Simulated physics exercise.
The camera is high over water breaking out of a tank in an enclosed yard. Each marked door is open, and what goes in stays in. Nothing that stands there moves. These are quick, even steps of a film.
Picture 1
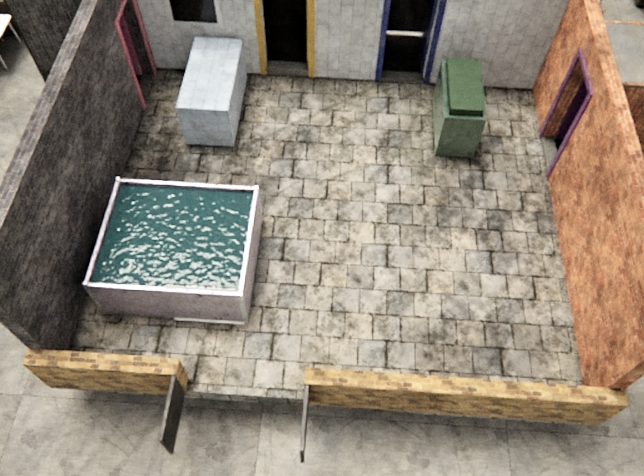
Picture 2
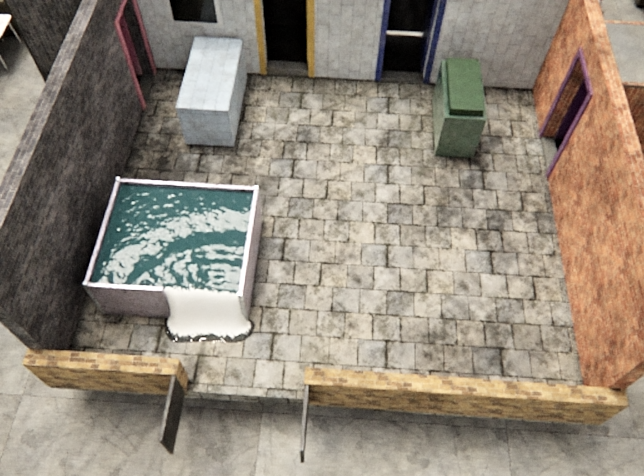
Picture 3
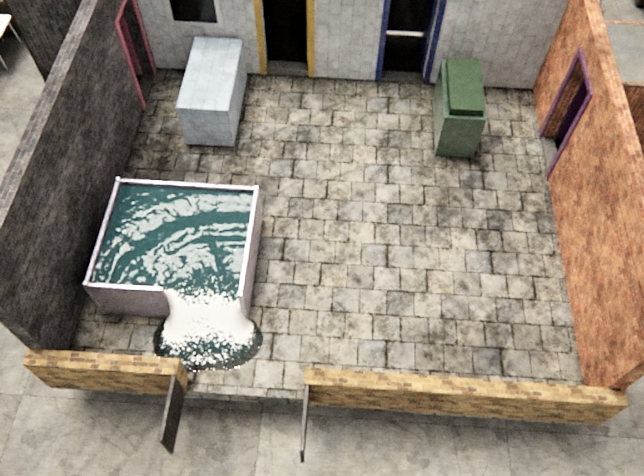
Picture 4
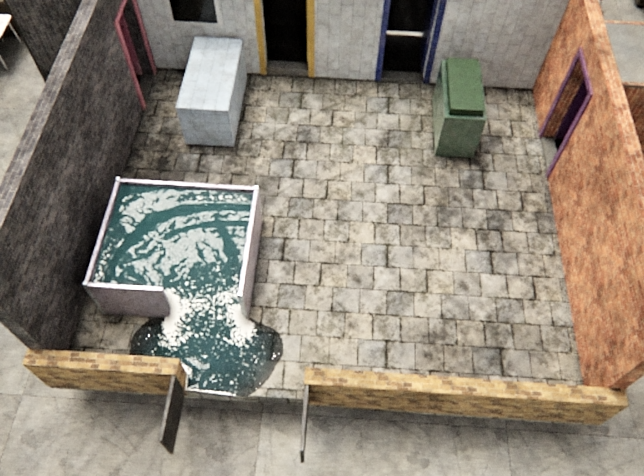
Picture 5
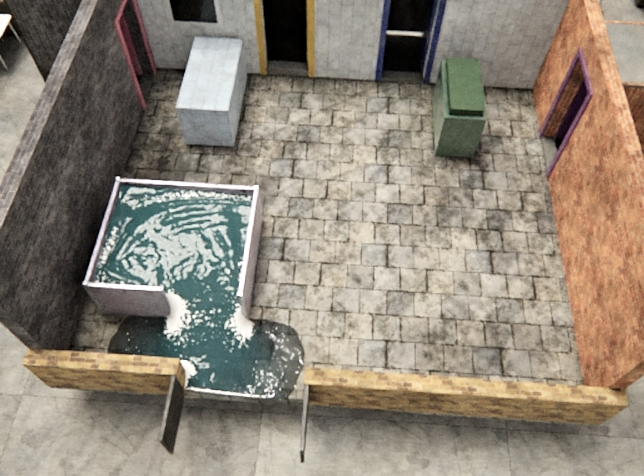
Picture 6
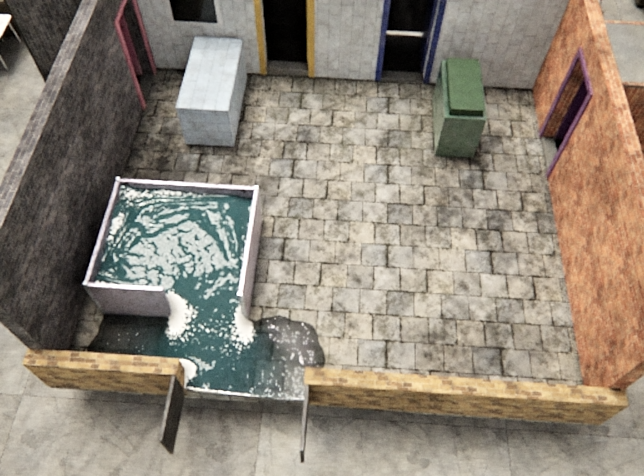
We see an open tank of water in a walled yard seen from above; water pours out through a gap in its near side and spreads across the paving beside the low front wall, reaching the opening there.
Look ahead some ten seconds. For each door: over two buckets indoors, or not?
The pink door floods; the blue door holds within the limit; the purple door holds within the limit; the yellow door holds within the limit.
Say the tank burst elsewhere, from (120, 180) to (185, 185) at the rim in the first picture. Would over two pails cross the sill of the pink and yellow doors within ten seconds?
In short: Pink door takes more; yellow door holds.
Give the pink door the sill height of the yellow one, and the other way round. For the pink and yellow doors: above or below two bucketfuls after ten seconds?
The pink one is under; the yellow one keeps below it.
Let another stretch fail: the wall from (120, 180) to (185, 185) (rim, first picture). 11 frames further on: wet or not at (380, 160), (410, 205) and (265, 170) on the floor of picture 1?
One after the other: Under water, not flooded, under water.
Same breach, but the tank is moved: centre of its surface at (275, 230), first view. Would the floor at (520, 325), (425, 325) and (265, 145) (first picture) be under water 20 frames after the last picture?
As listed: Under water, covered, not flooded.
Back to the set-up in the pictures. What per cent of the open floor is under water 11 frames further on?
Close to 15 %.
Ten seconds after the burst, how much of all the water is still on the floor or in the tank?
Roughly 30 per cent.
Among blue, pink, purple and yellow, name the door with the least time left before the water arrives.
First comes the door marked pink.
A moment on, water covers 10 % of the floor; the pink door not reached, the blue door not reached, the purple door not reached, the yellow door not reached.
Next, water covers 15 % of the floor; the pink door not reached, the blue door not reached, the purple door not reached, the yellow door not reached.
Then, water covers 20 % of the floor; the pink door wet at the sill, nothing in, the blue door not reached, the purple door not reached, the yellow door not reached.
Later, water covers 25 % of the floor; the pink door under two buckets in, the blue door not reached, the purple door not reached, the yellow door wet at the sill, nothing in.
In the end, water covers 25 % of the floor; the pink door far over two buckets in, the blue door not reached, the purple door not reached, the yellow door wet at the sill, nothing in.
